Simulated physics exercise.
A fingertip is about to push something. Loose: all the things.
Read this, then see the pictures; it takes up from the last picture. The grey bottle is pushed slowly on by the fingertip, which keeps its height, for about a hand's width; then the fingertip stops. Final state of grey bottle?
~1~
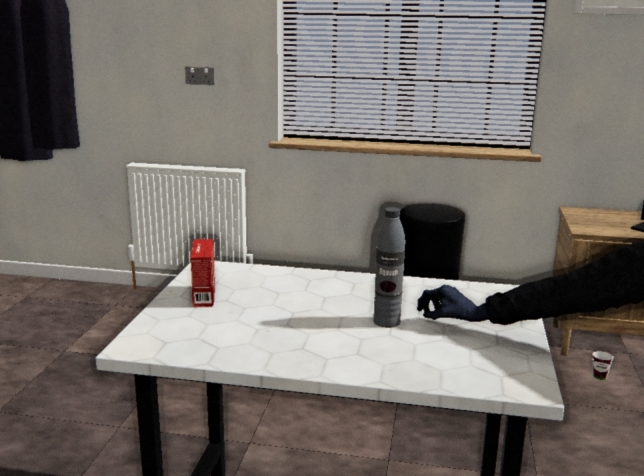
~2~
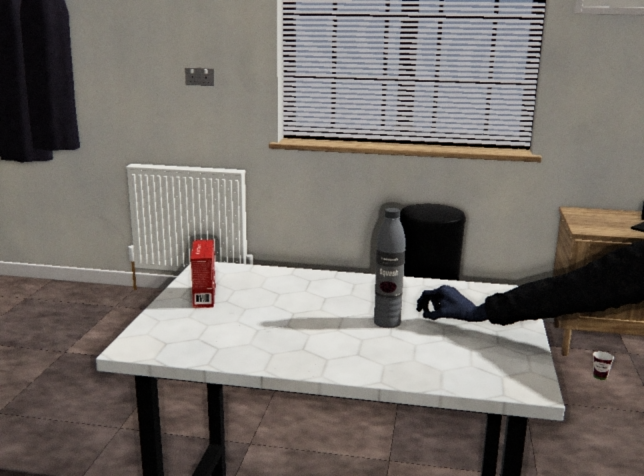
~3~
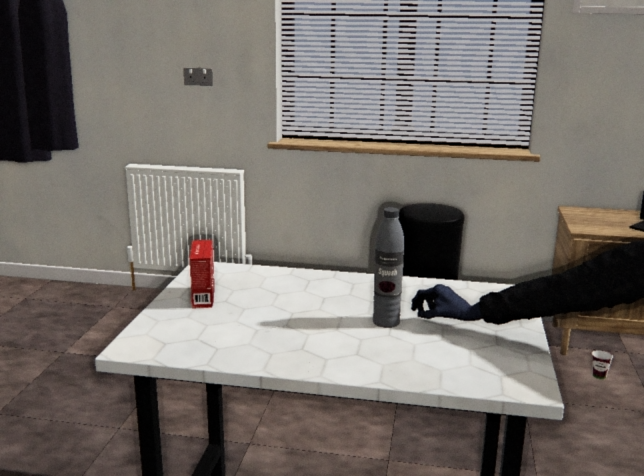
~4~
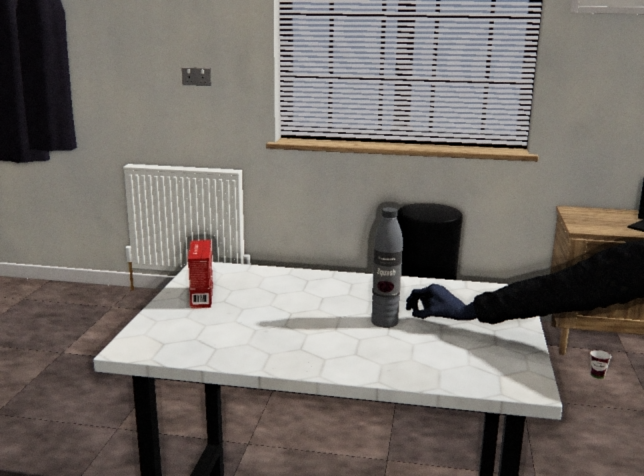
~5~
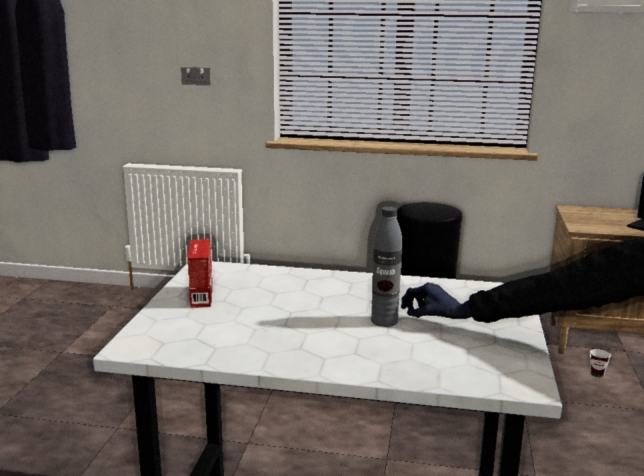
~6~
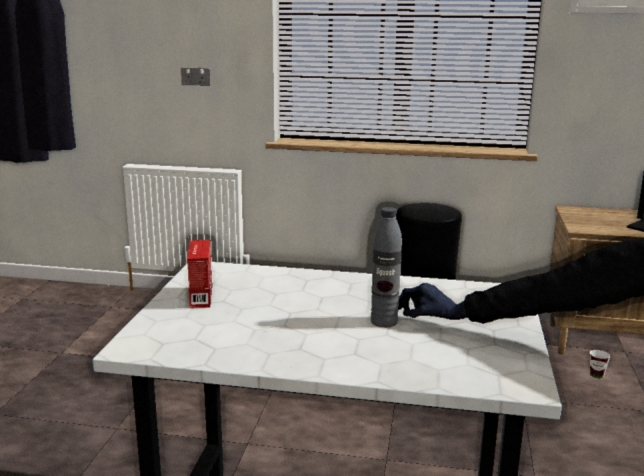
Upright.
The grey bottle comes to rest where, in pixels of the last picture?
At about (339, 264).
Then, 0.30 s later than the last frame, grey bottle moved a little near (378, 267).
Then, 0.70 s later than the last frame, grey bottle moved about its own width near (365, 266).
Then, 1.10 s later than the last frame, grey bottle moved about its own width near (352, 265).
Then, 1.40 s later than the last frame, grey bottle moved about its own width near (343, 264).
When it is over, moved from the start, grey bottle. End places, in pixels of the last picture, grey bottle near (339, 264).
